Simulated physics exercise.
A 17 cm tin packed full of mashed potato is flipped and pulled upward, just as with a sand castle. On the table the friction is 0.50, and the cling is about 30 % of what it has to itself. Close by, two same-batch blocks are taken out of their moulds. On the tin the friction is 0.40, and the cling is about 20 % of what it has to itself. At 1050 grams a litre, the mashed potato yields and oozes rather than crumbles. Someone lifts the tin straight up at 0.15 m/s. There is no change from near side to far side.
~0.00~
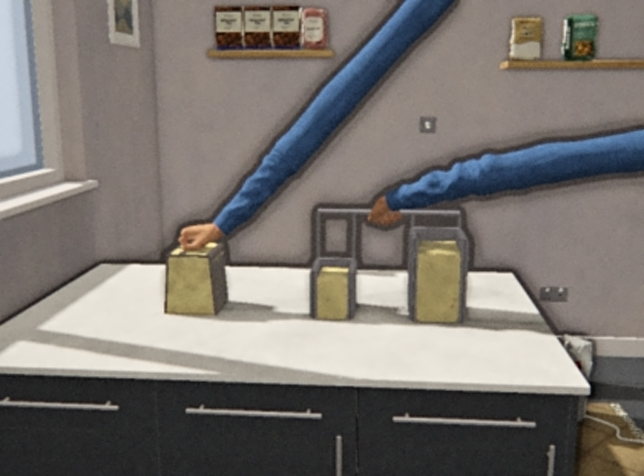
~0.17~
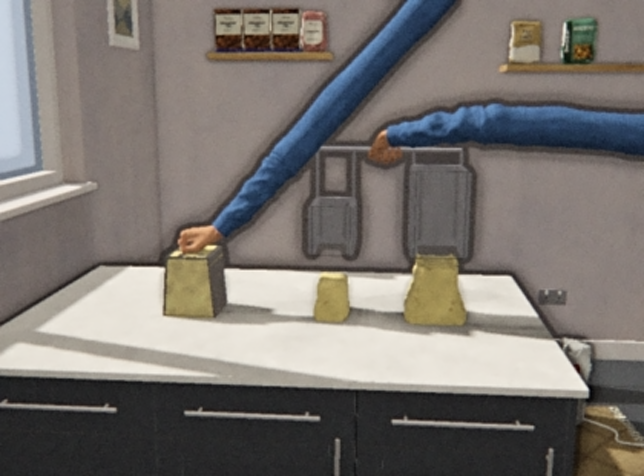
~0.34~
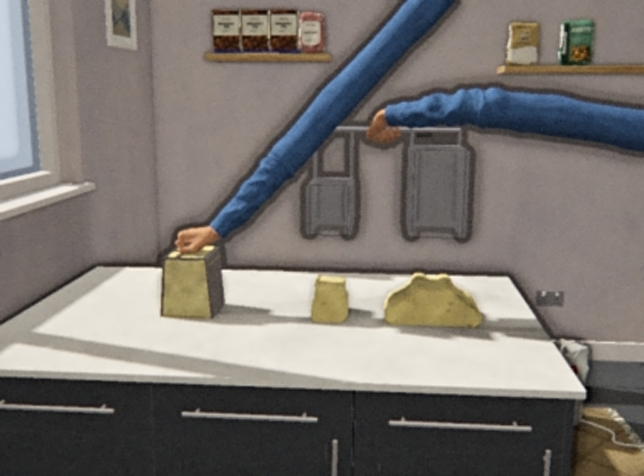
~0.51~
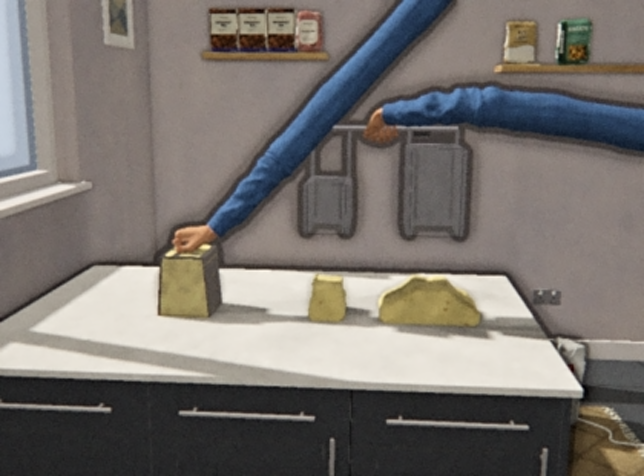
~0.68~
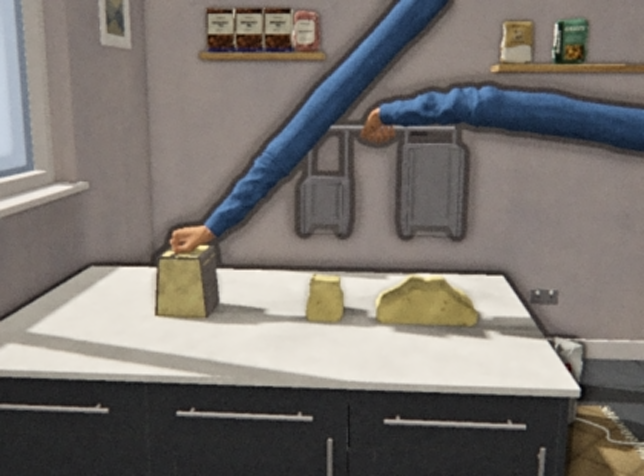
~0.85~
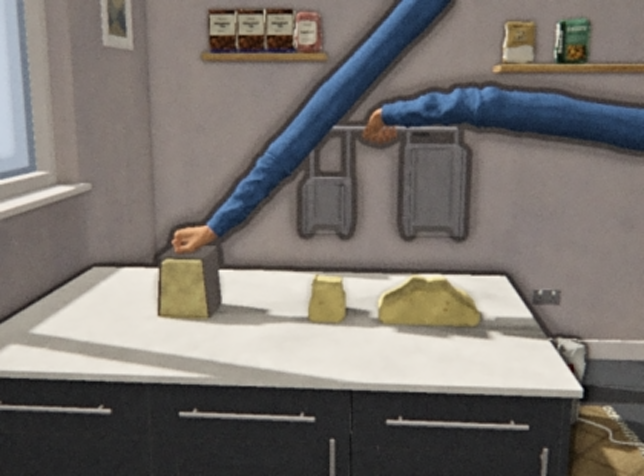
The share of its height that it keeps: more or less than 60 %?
Share of height kept: Above 60 percent.
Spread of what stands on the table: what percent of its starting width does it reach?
190 %.
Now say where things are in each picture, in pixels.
The first picture shows top corner of the tin at (169, 257), not yet moved; top of the mashed potato at (195, 259); blocks stand 11 cm, 20 cm (left to right).
The second picture shows top corner of the tin at (168, 259), not yet moved; top of the mashed potato at (193, 261); blocks stand 11 cm, 17 cm (left to right).
The third picture shows top corner of the tin at (165, 260), not yet moved; top of the mashed potato at (191, 262); blocks stand 10 cm, 12 cm (left to right).
The fourth picture shows top corner of the tin at (162, 259), not yet moved; top of the mashed potato at (188, 261); blocks stand 10 cm, 11 cm (left to right).
The fifth picture shows top corner of the tin at (160, 259), not yet moved; top of the mashed potato at (186, 261); blocks stand 10 cm, 11 cm (left to right).
The sixth picture shows top corner of the tin at (162, 259), not yet moved; top of the mashed potato at (197, 262); blocks stand 10 cm, 11 cm (left to right).
After 1.36 s, the tin is up by 7.6 cm.
After 1.95 s, the tin is up by 16 cm.
After 2.55 s, the tin is up by 25 cm; what stands on the table is 65 % of the tin's depth.
After 3.15 s, the tin is up by 29 cm; what stands on the table is 64 % of the tin's depth.
After 3.25 s, at the end, the tin is up by 29 cm; what stands on the table is 64 % of the tin's depth.
